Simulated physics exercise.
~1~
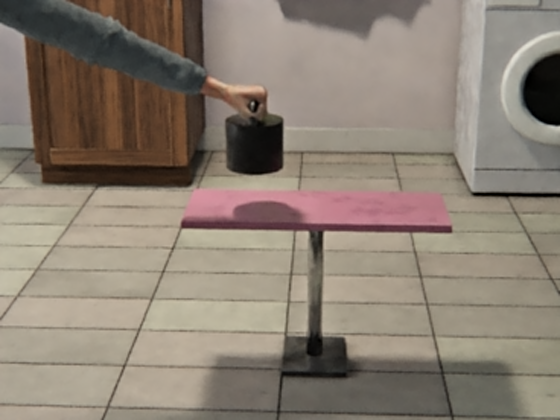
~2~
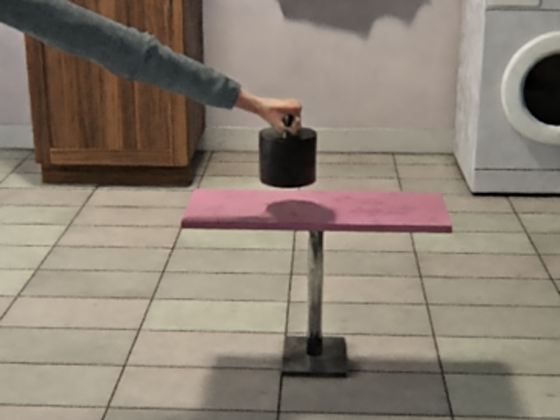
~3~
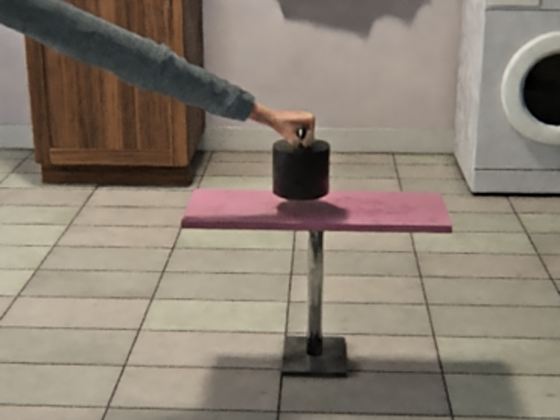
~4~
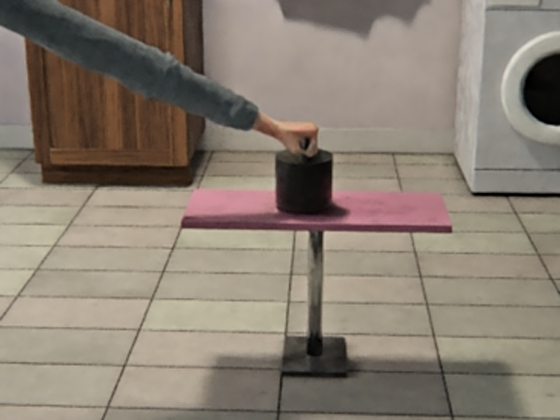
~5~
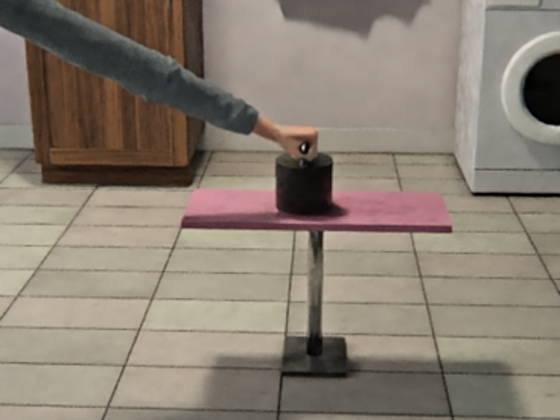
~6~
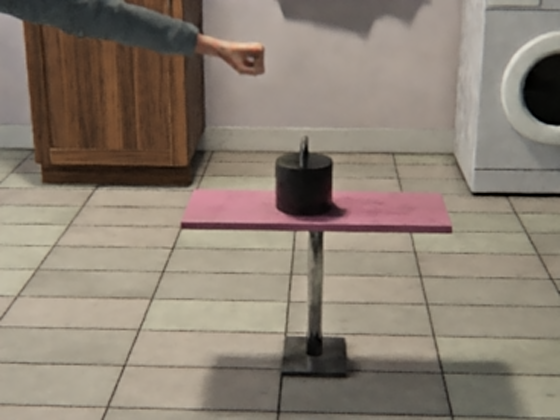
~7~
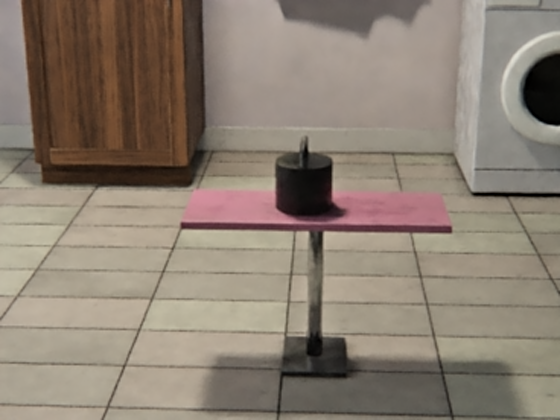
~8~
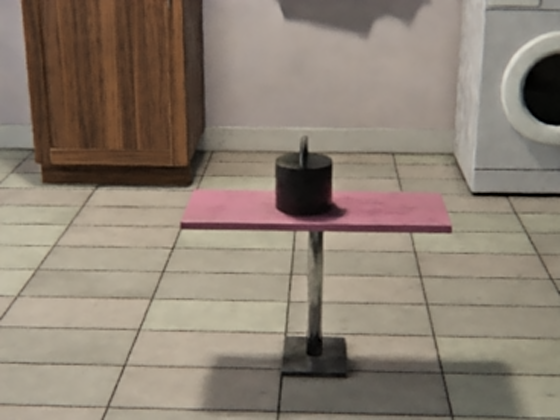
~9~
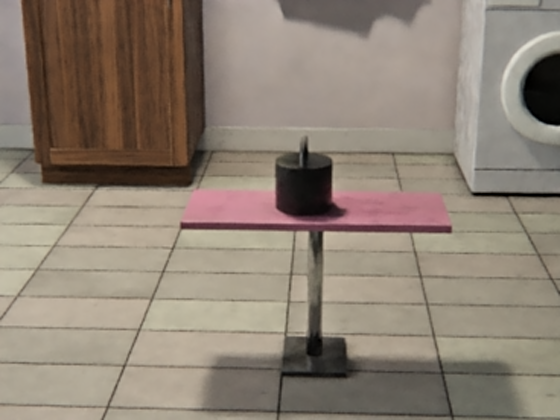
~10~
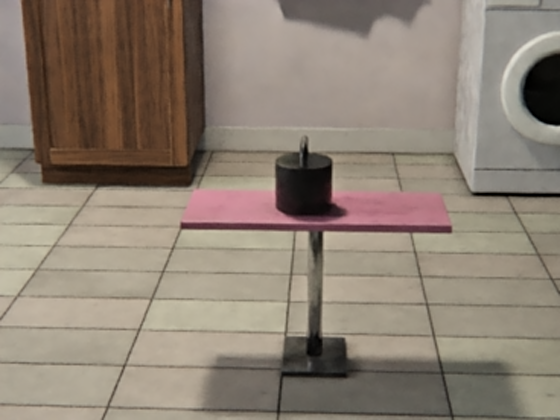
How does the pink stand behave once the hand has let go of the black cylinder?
The pink stand stays flat on its foot, with the black cylinder resting still on top.
